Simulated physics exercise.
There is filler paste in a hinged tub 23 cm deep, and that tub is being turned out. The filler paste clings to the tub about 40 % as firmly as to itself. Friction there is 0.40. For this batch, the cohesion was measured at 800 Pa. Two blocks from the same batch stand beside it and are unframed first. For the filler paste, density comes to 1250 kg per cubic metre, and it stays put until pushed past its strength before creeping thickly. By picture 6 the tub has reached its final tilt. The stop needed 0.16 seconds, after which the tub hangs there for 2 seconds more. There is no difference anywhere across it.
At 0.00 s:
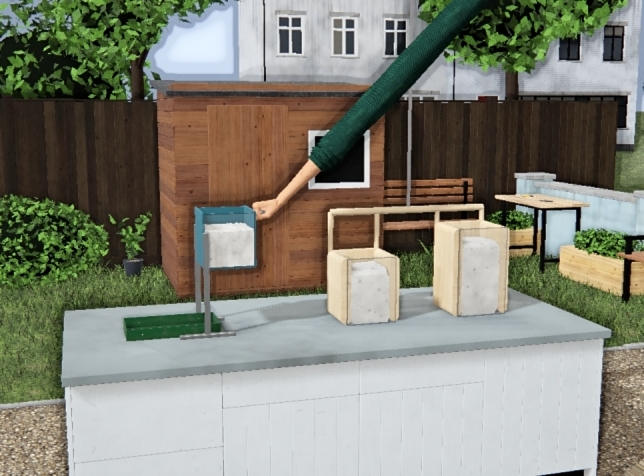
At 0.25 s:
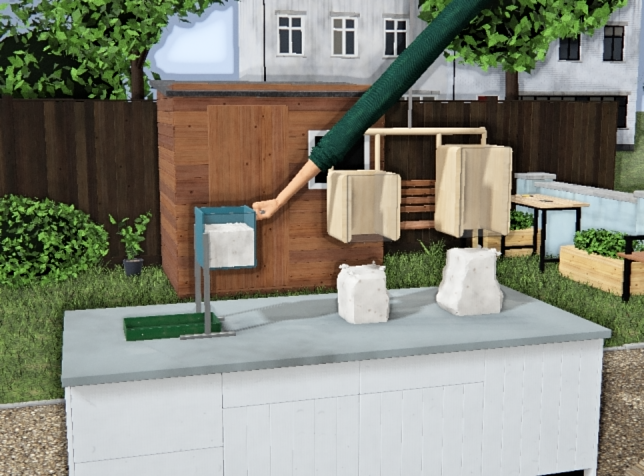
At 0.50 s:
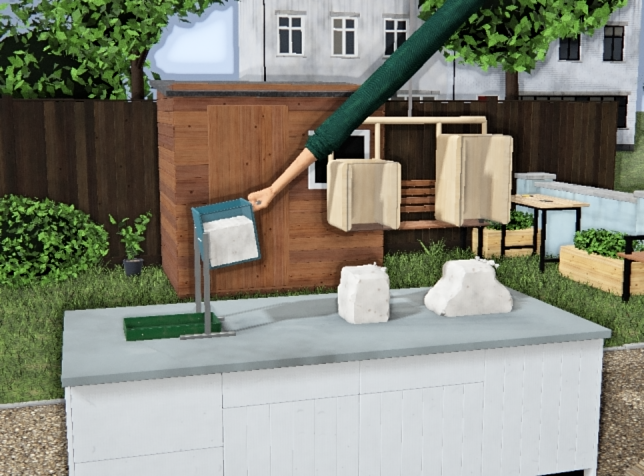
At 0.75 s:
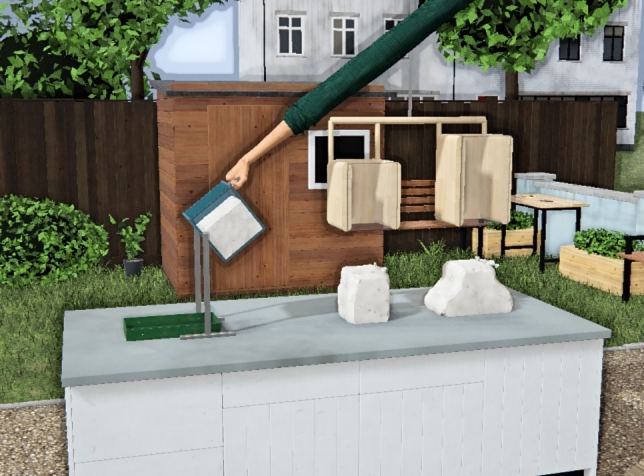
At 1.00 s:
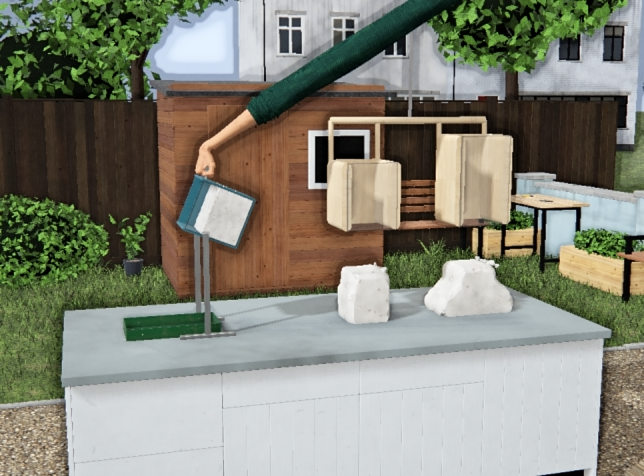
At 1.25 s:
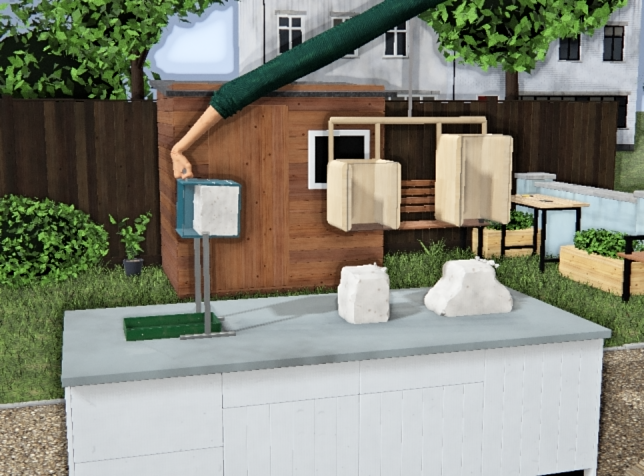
Wooden boxes lift off white blocks, the right one slumps, then a hand tilts a tub.
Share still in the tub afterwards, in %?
100 %.
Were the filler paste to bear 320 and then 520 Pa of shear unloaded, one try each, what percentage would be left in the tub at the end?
Try one gives 60 per cent, try two gives 95 per cent.
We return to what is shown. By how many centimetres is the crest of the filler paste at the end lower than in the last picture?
About 0 cm.
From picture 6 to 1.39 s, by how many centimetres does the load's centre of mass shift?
I'd put the distance at about 0 centimetres.
After 1.39 s, the tub is at 87 degrees and holds 100 %.
After 1.56 s, the tub is at 87 degrees and holds 100 %.
After 1.73 s, the tub is at 87 degrees and holds 100 %.
After 1.90 s, the tub is at 87 degrees and holds 100 %.
After 3.25 s, at the end, the tub is at 87 degrees and holds 100 %.
